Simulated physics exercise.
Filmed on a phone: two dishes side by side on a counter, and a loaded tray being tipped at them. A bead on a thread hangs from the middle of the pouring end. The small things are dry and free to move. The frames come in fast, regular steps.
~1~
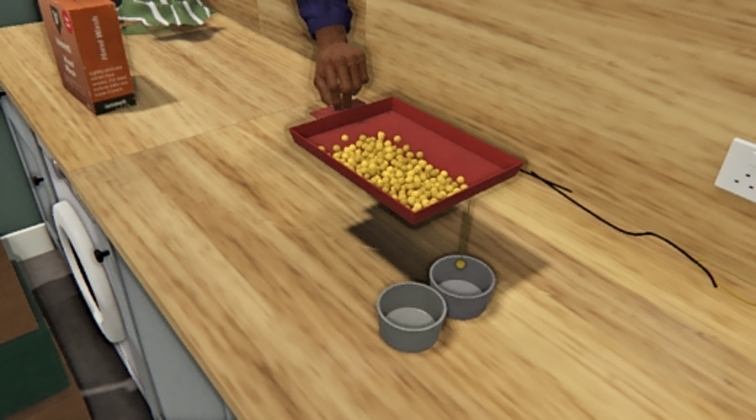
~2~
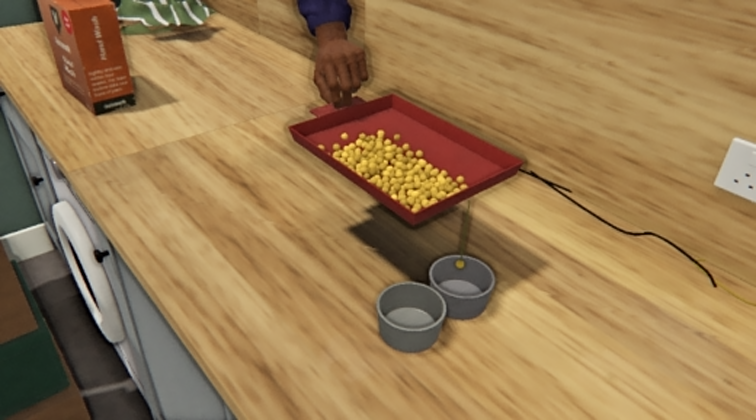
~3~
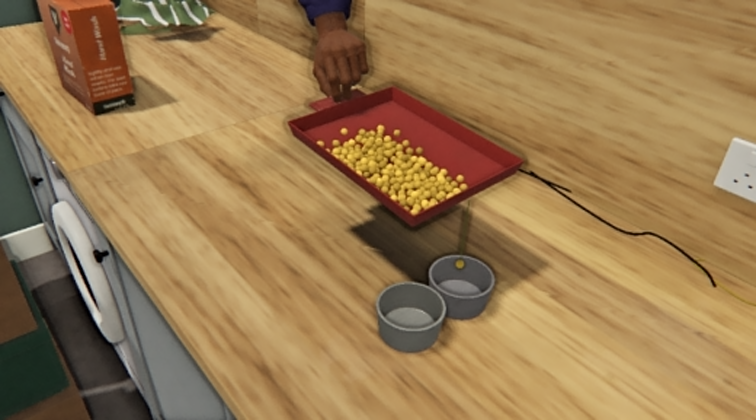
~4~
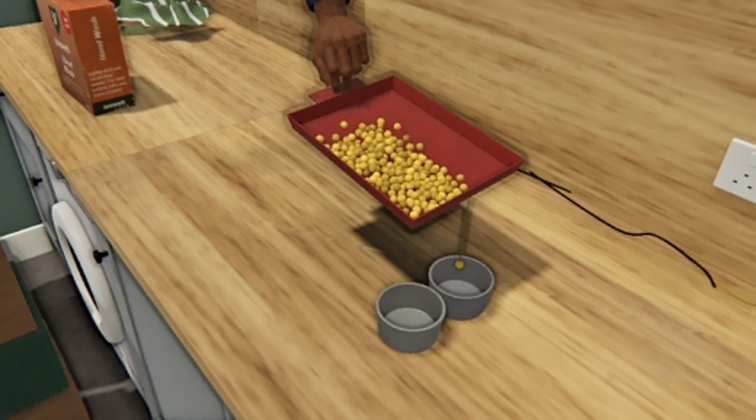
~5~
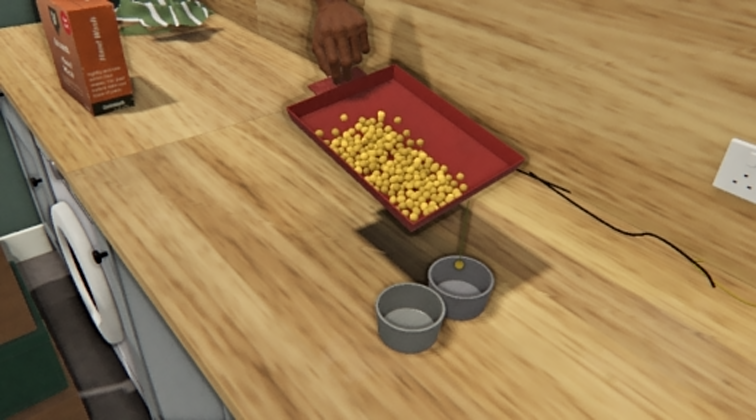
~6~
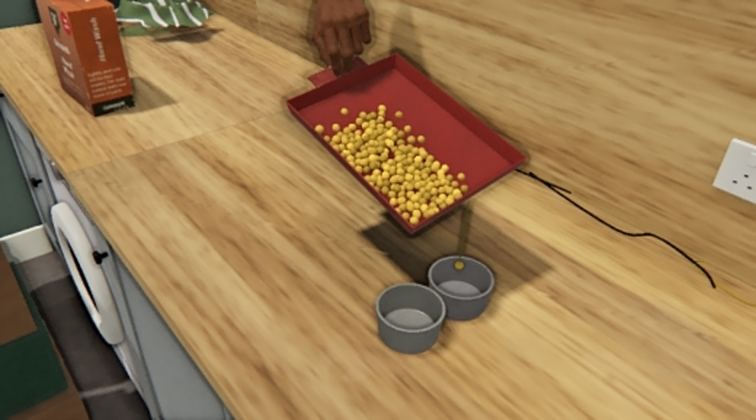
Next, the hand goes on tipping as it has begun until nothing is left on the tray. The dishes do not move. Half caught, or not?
In the dishes lies over half of it.
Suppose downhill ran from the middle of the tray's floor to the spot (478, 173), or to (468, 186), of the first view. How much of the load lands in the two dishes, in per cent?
Near 0 % and 10 %.
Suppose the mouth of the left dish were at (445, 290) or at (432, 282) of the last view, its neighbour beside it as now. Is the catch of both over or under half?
The first try: Less than half. The second: Below a half.
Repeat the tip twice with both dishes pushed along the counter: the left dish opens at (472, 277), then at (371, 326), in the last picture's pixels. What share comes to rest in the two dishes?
The first gives 0 %, the second 70 %.
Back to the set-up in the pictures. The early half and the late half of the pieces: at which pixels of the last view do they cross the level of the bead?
At about (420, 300), then at (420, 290).
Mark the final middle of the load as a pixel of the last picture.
Close to (416, 324).
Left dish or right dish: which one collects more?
More ends in left.
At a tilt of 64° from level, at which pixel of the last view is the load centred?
Roughly at (408, 186).
Soon, tray tipped steeply; nearly all on the tray; a small part in the air.
A while on, tray tipped past a quarter turn; about half on the tray; about a quarter in the left dish; a stray few in the right dish; a small part outside both; about a quarter in the air.
Towards the end, tray tipped past a quarter turn; most in the left dish; a stray few in the right dish; about a quarter outside both.
Finally, tray tipped past a quarter turn; most in the left dish; a stray few in the right dish; about a quarter outside both.
